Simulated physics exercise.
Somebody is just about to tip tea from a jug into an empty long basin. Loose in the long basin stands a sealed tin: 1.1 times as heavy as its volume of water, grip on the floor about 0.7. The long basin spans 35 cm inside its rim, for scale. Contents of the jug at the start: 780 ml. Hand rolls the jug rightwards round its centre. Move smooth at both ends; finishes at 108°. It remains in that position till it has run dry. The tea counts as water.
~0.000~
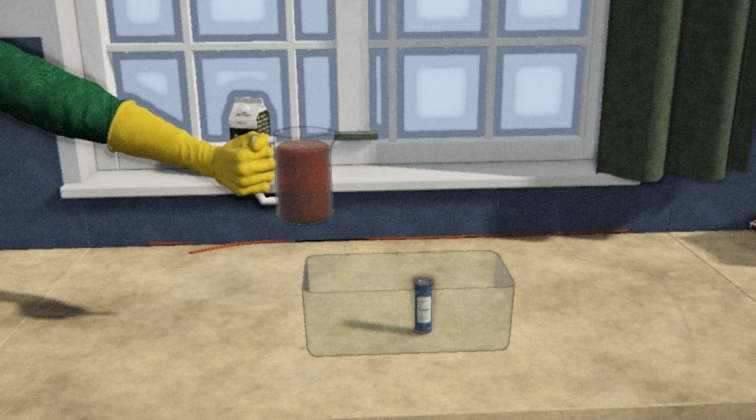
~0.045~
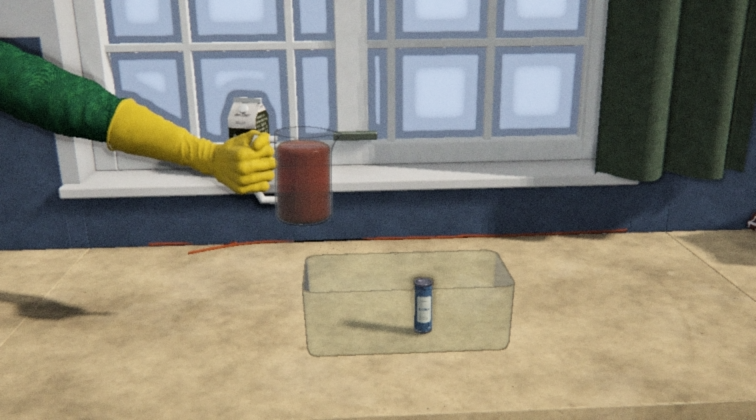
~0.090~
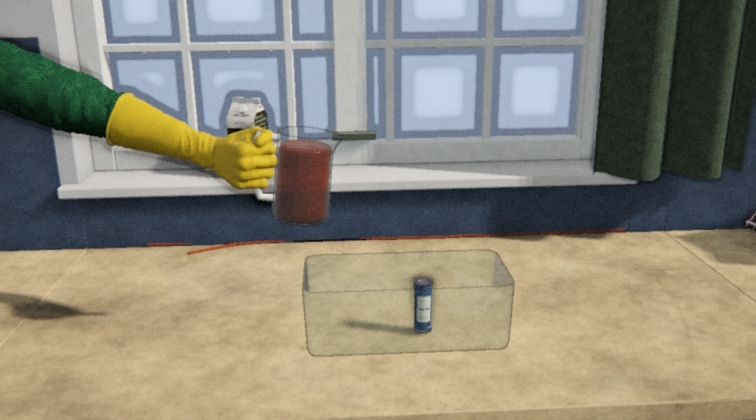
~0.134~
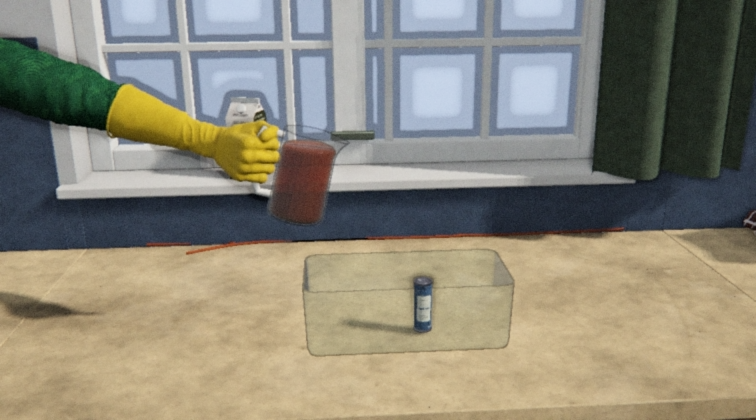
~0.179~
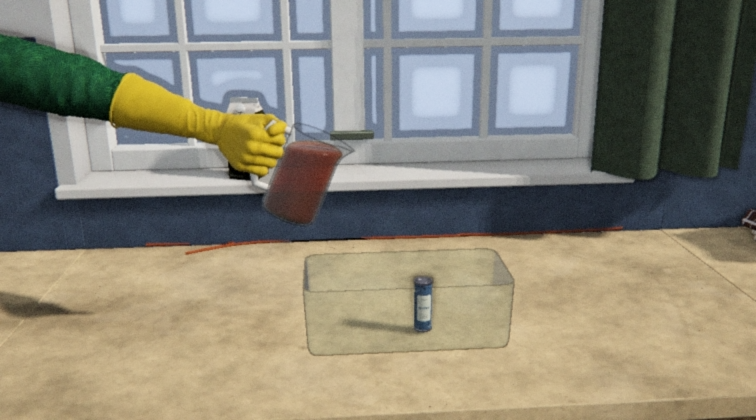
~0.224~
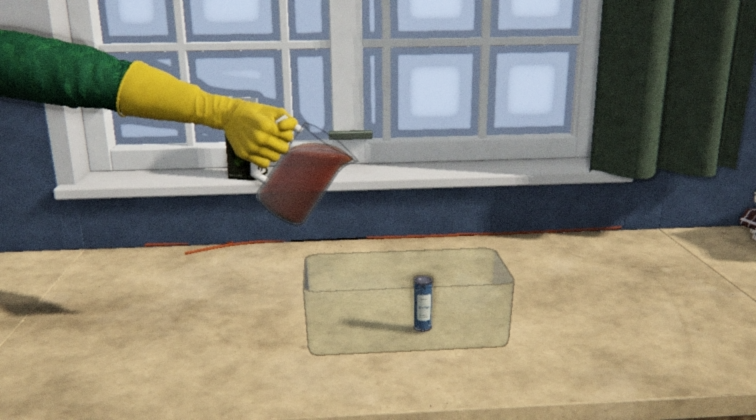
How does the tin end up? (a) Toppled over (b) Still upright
Toppled over.
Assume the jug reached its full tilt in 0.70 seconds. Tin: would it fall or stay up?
Outcome - the tin comes down.
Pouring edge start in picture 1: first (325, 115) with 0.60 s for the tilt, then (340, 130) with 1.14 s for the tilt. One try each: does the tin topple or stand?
Run one: It does not tip. Run two: It does not tip.
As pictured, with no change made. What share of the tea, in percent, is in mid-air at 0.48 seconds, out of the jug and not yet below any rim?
Estimate: About 24 % of all of it.
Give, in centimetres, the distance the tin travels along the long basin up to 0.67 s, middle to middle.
I'd put it at around 2 centimetres.
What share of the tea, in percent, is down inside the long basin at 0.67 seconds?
Some 50 percent of the total.
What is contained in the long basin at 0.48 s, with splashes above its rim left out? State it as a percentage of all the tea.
Close to 8 in a hundred.
By 0.48 s the tilt is 100° and 68 per cent is still to pour; the tin stands where it began.
By 0.67 s the tilt is 108° and 25 per cent is still to pour; the tin leans 16°.
By 0.87 s the tilt is 108° and 6 per cent is still to pour; the tin lies on its side.
By 1.08 s the tilt is 108° and 1 per cent is still to pour; the tin lies on its side.
At rest the tin lies on its side.
